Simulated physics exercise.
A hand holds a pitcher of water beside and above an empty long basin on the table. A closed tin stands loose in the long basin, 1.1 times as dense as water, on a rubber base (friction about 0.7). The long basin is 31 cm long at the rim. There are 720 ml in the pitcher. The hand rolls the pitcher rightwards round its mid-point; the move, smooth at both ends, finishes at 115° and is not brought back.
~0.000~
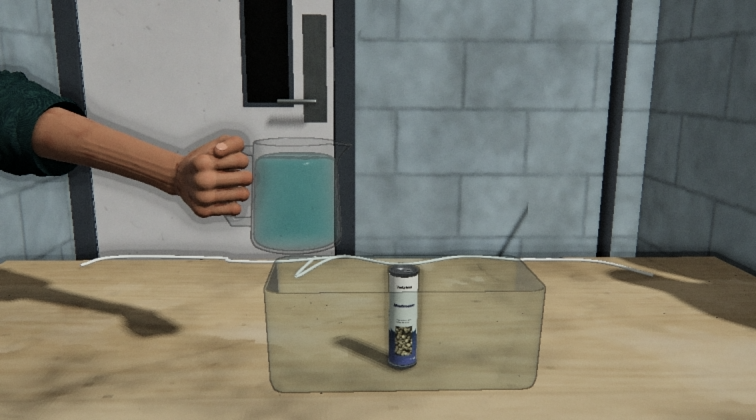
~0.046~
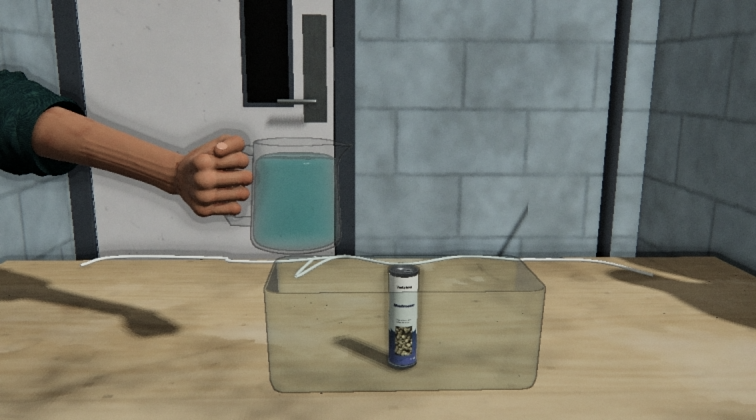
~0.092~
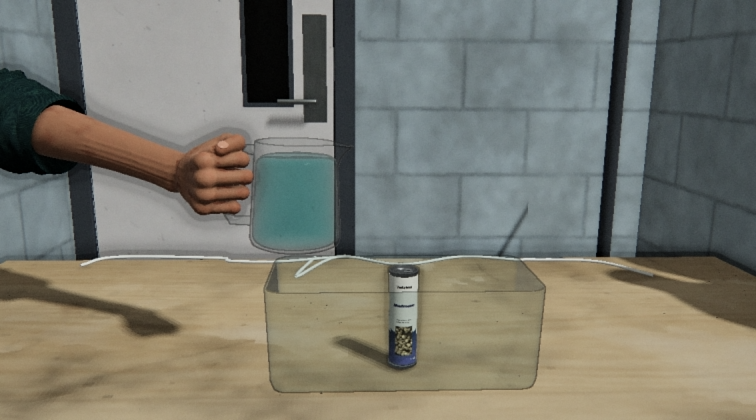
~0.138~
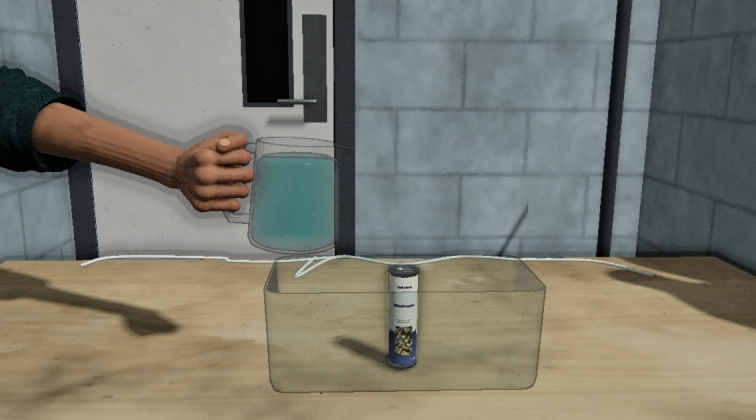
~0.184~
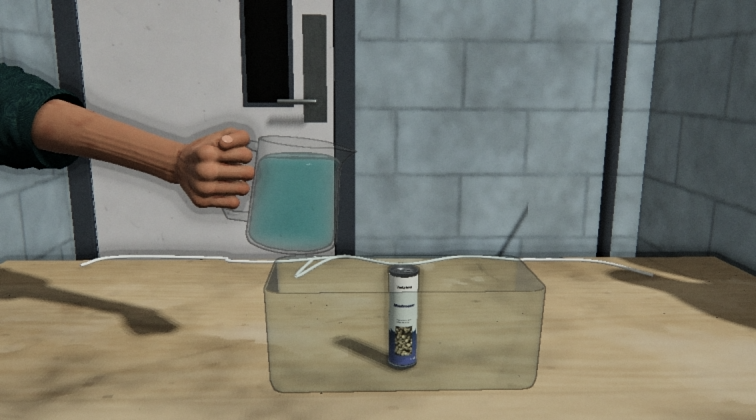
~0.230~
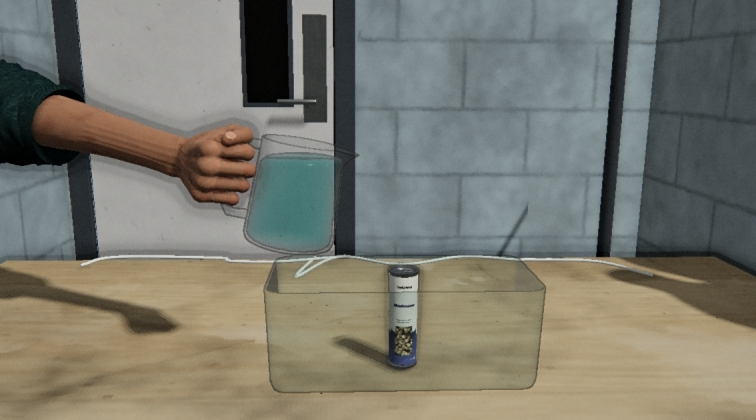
A hand holding a clear pitcher of blue-green water tilts it slightly rightwards above a long basin with an upright tin inside.
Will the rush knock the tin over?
The tin goes over.
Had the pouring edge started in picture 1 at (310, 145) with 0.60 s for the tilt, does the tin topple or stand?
Then it stays up.
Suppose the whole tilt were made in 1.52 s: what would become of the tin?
Then it falls.
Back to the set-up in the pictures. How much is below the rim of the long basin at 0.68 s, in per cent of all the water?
About 4 per cent.
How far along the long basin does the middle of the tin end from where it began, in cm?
Some 8.0 cm.
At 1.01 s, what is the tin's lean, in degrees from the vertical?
It is at some 0°.
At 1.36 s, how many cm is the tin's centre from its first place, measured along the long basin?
About 8 cm.
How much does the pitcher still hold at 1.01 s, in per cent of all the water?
About 26 per cent.
After 0.68 s the tilt is 67° and 83 per cent is still to pour; the tin stands where it began.
After 1.01 s the tilt is 106° and 27 per cent is still to pour; the tin stands where it began.
After 1.36 s the tilt is 115° and 1 per cent is still to pour; the tin lies on its side.
After 1.73 s the tilt is 115° and 0 per cent is still to pour; the tin lies on its side.
In the end the tin lies on its side.
